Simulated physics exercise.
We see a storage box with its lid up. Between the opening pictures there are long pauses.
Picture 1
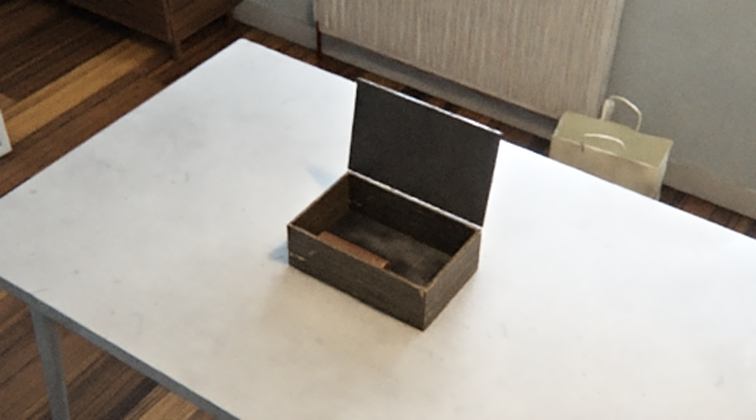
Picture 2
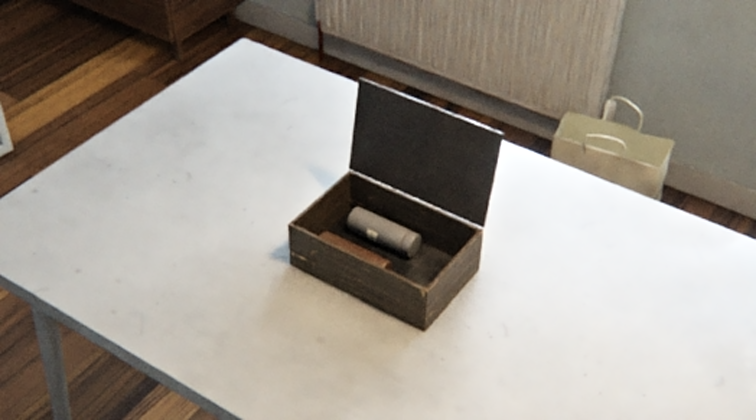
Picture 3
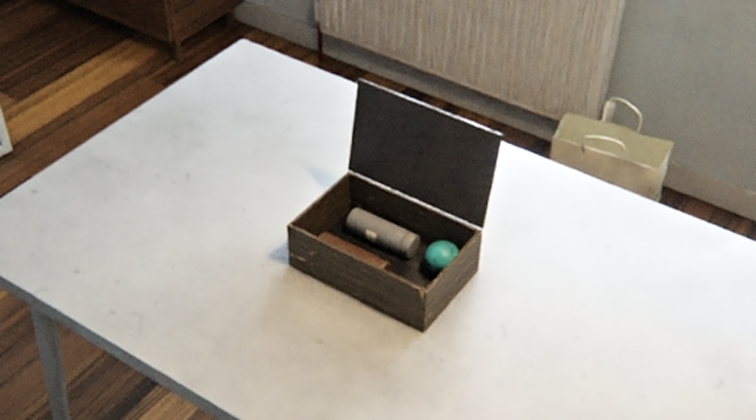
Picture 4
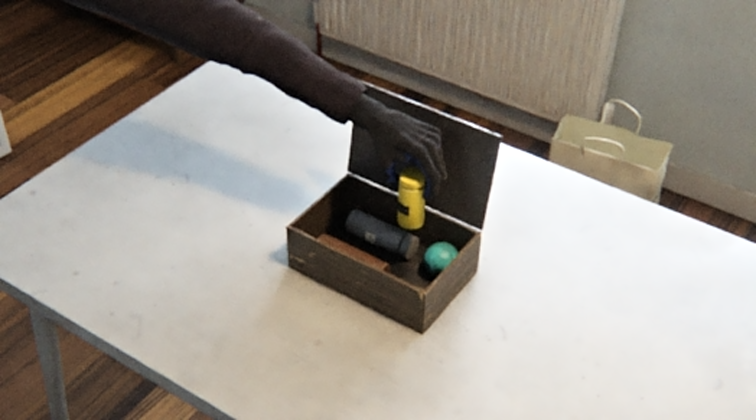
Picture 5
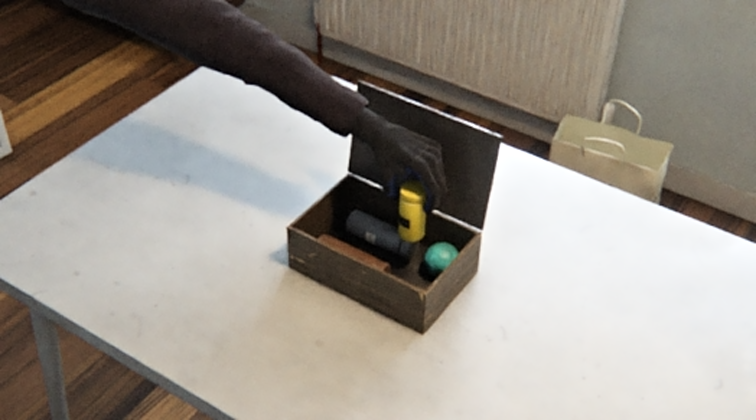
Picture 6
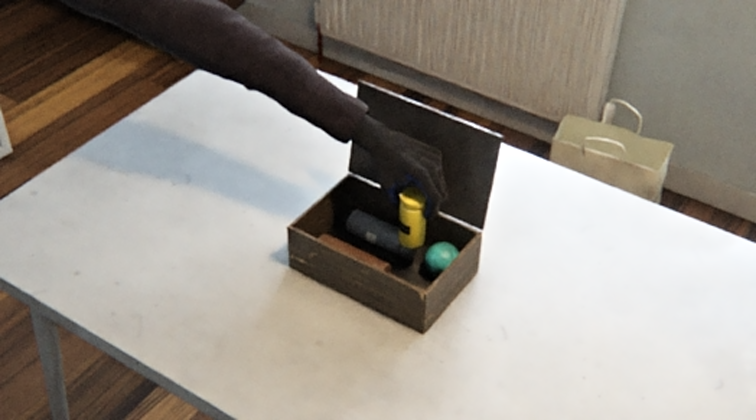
A hand lowers a yellow shaker into an open box holding a grey shaker and green ball.
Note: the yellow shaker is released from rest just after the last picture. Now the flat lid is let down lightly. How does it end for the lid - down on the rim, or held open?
I expect the box to be lidded.
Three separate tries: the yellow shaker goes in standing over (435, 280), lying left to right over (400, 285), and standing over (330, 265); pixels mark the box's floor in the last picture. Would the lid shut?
With the first placement it settles down; with the second it settles down; with the third it remains raised.
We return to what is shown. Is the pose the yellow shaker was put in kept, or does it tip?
Looking at the last picture, the yellow shaker sits at an angle.
Then, 0.30 s on from there, yellow shaker on its side near (407, 262); grey shaker shifted a little.
Then, 1.40 s on from there, lid 73° above the rim; yellow shaker on its side near (406, 277).
Then, 1.70 s on from there, lid 45° above the rim; yellow shaker on its side near (407, 277).
Then, 2.00 s on from there, lid 5° above the rim; yellow shaker on its side near (407, 277).
In the end, lid shut; toppled in the box, yellow shaker; the other 3 unmoved. At the end, from the last picture's camera, yellow shaker near (407, 277).
